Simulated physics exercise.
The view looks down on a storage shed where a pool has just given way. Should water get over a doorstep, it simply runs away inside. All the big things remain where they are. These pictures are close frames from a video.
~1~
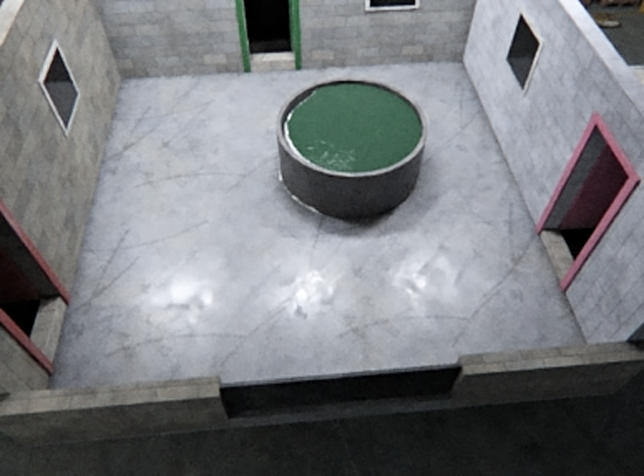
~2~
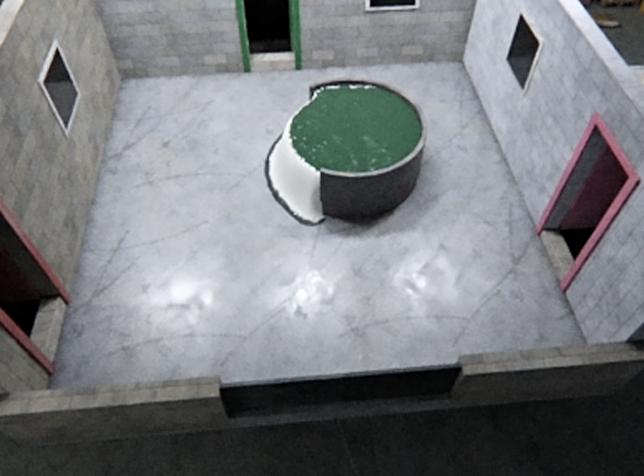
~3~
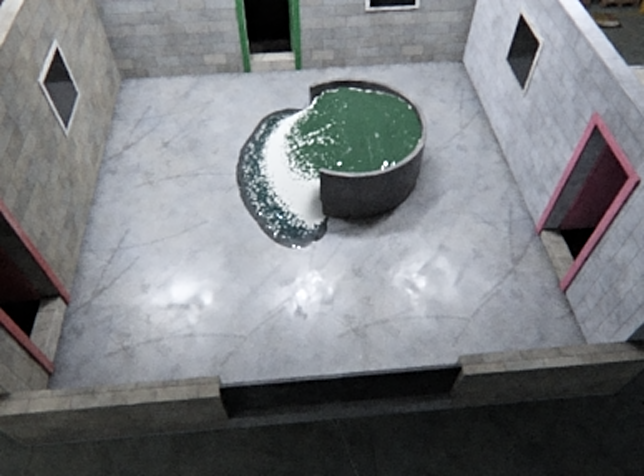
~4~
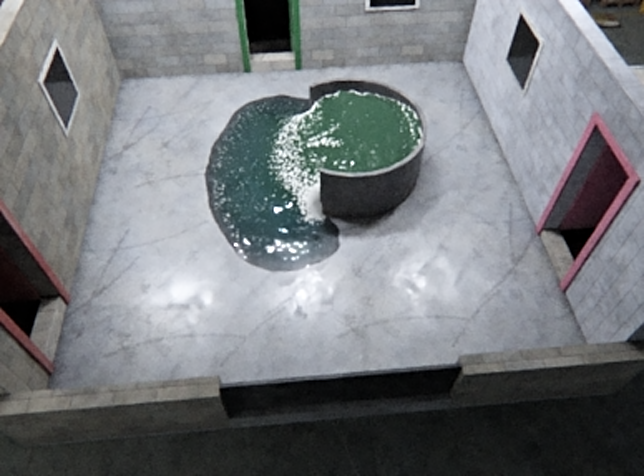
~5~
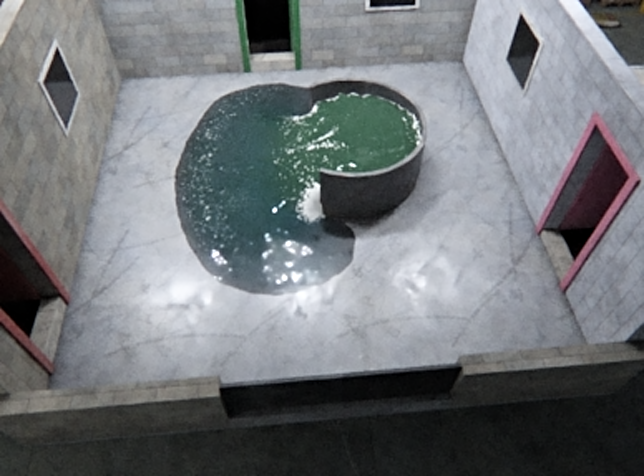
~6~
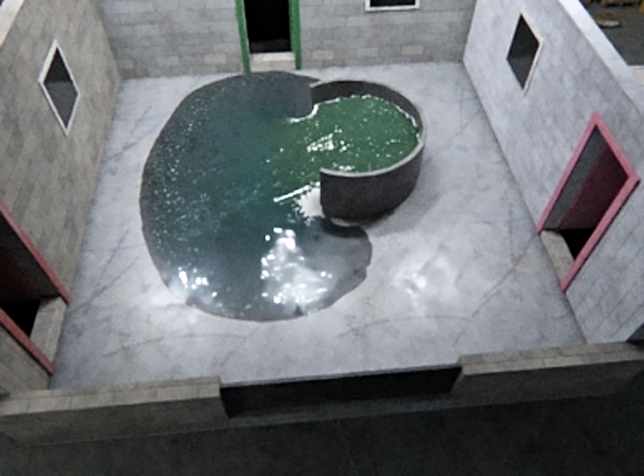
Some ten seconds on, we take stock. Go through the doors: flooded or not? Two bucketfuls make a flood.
I predict the pink door will remain at two buckets or below. I predict the green door will remain at two buckets or below. I predict the red door will remain at two buckets or below.
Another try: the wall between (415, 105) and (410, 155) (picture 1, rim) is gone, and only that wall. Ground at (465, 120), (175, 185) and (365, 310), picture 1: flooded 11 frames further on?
Taking the three spots as listed, they end up inundated, spared and spared.
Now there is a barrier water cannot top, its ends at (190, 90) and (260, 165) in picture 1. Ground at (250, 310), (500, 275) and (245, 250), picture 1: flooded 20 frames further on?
Lab note - point 1: Inundated; point 2: Parched; point 3: Inundated.
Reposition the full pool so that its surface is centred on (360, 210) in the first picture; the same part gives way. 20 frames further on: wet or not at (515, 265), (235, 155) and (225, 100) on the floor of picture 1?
I'd call them still dry, watered and watered, in the order asked.
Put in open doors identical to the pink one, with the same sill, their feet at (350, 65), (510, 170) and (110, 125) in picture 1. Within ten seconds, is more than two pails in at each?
So it goes runs below, then runs below, then runs above.
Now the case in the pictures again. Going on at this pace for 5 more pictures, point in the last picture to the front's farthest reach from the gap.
Near (57, 414).
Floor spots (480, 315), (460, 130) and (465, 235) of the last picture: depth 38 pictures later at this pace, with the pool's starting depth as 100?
About 6, 2, 4 %.
A moment on, water covers 50 % of the floor; the pink door not reached, the green door wet at the sill, nothing in, the red door wet at the sill, nothing in.
Next, water covers 50 % of the floor; the pink door not reached, the green door wet at the sill, nothing in, the red door wet at the sill, nothing in.
Then, water covers 55 % of the floor; the pink door not reached, the green door wet at the sill, nothing in, the red door under two buckets in.
Later, water covers 95 % of the floor; the pink door wet at the sill, nothing in, the green door wet at the sill, nothing in, the red door under two buckets in.
In the end, water covers 100 % of the floor; the pink door wet at the sill, nothing in, the green door wet at the sill, nothing in, the red door under two buckets in.
